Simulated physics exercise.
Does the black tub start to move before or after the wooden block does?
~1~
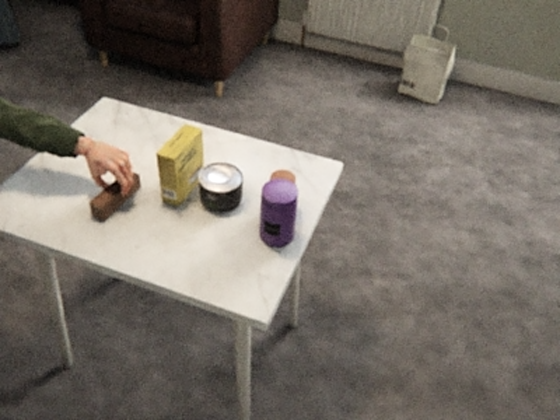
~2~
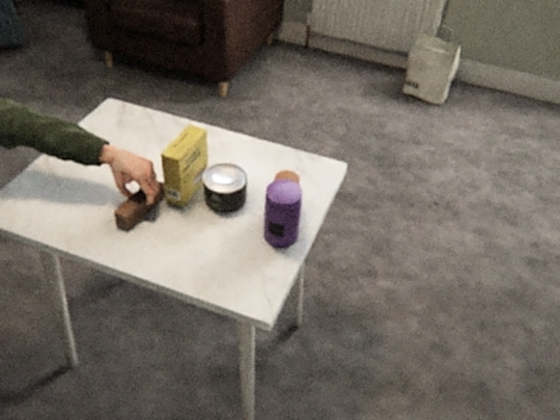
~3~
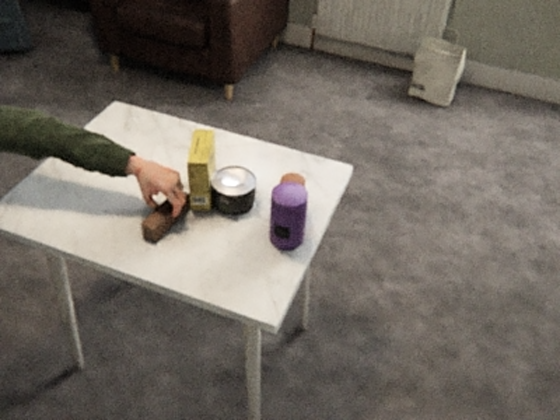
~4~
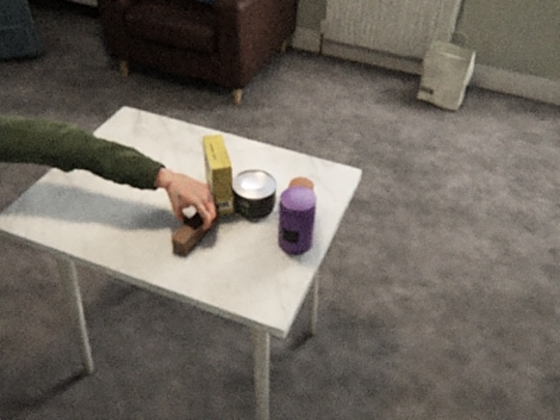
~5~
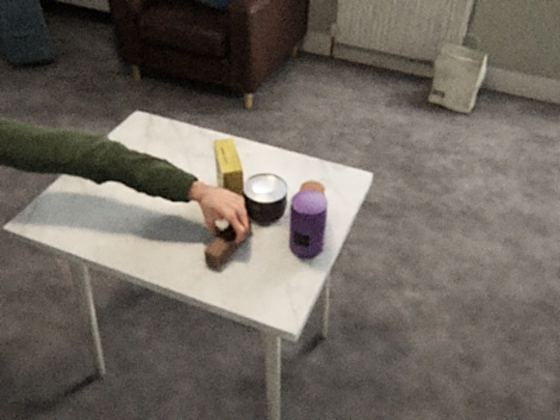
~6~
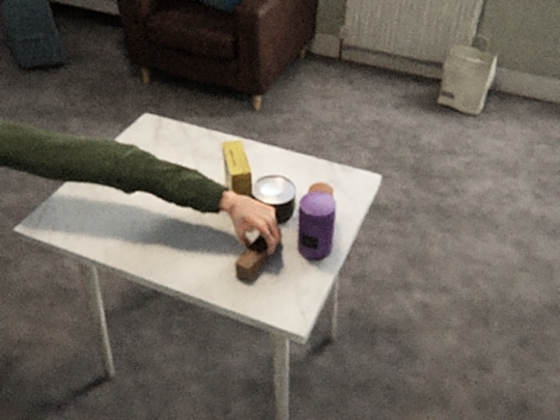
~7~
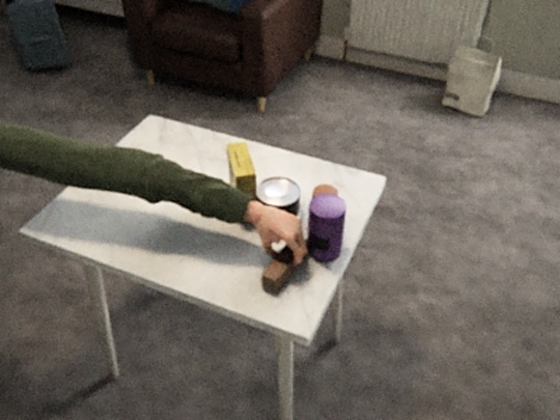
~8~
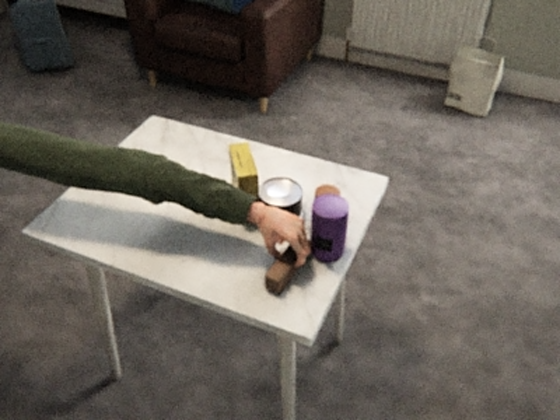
The black tub starts to move after the wooden block. The hand is already sliding the block across the table before the tub shifts slightly.
